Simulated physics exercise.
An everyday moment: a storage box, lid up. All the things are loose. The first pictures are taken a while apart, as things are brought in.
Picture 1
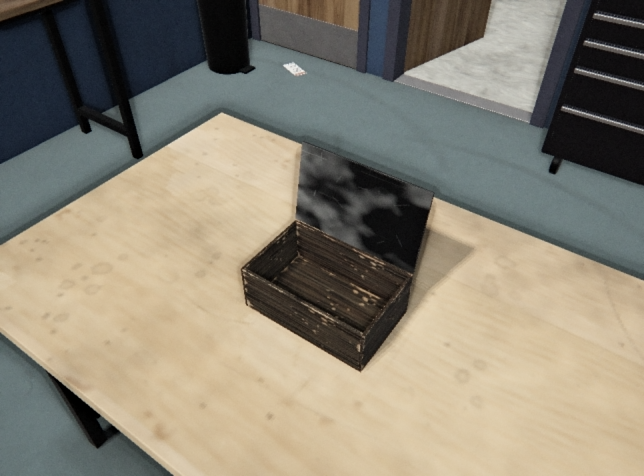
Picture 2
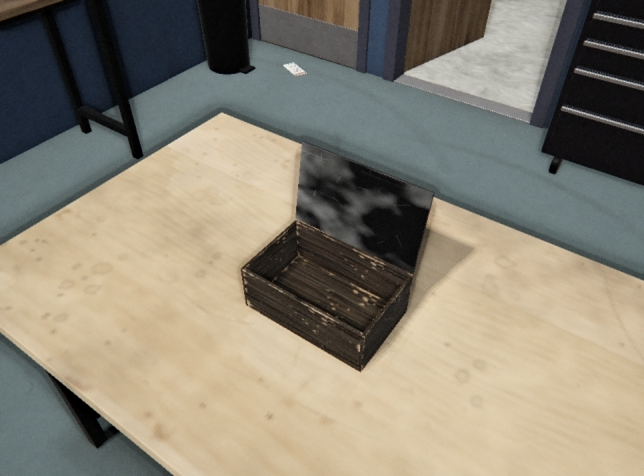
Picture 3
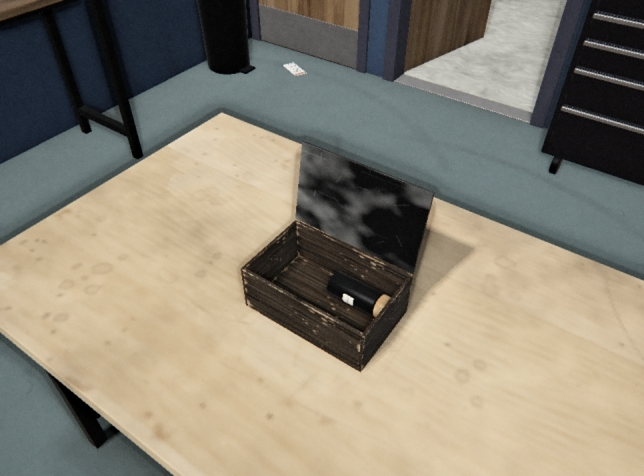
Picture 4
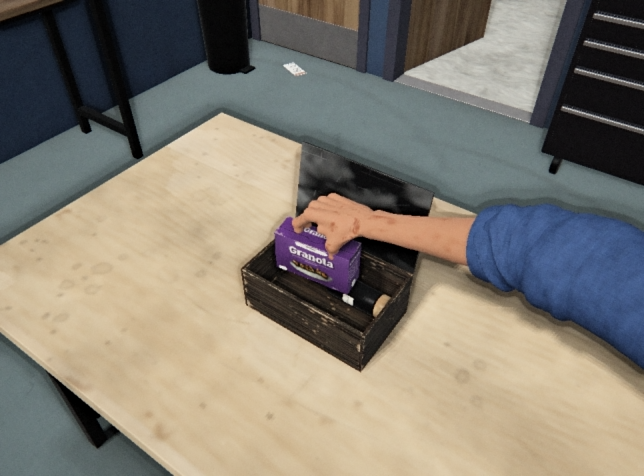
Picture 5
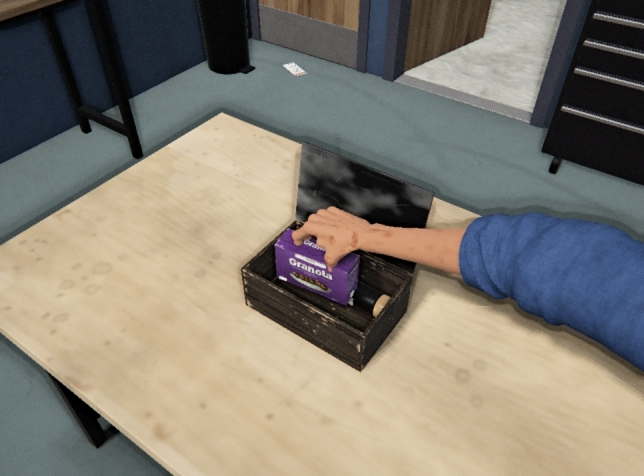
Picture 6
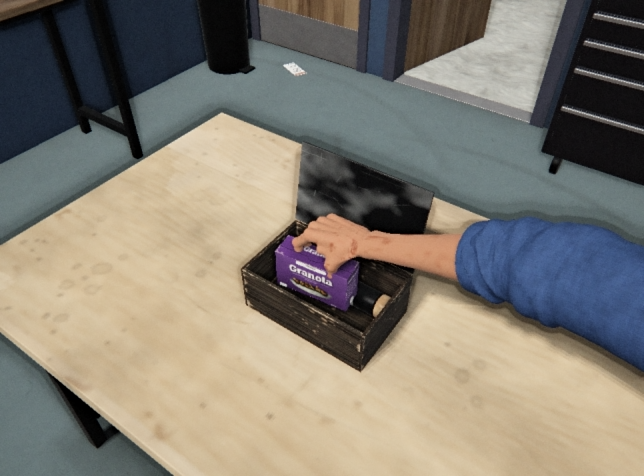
A hand in a blue sleeve lowered a purple granola carton into an open dark wooden box on a table, where a black shaker had appeared after the box stood empty, and kept holding the carton.
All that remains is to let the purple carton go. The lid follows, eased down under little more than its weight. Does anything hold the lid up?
Outcome: The lid shuts flat.
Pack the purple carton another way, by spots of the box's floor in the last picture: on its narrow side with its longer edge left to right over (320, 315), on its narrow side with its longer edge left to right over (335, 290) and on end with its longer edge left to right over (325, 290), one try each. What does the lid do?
First, it sits on the rim; second, it closes; third, it stays ajar.
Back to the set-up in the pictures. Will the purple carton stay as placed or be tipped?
It stays as placed.
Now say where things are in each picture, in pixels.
In the first frame, the last thing is not in view yet.
In the second frame, the last thing is not in view yet.
In the third frame, the last thing is not in view yet; black shaker (359, 295).
In the fourth frame, on its way; purple carton (317, 255); black shaker (359, 295).
In the fifth frame, on its way; purple carton (317, 267).
In the sixth frame, put in, still held; purple carton (317, 273).
Then, 1.00 s later than the last frame, lid starting down; purple carton moved a little near (316, 295).
Then, 1.70 s later than the last frame, lid 51° above the rim; purple carton moved a little near (316, 295).
Then, 2.10 s later than the last frame, lid 17° above the rim; purple carton moved a little near (316, 295).
When it is over, lid shut; moved from the start, purple carton; black shaker as before. End places, in pixels of the last picture, purple carton near (316, 295).
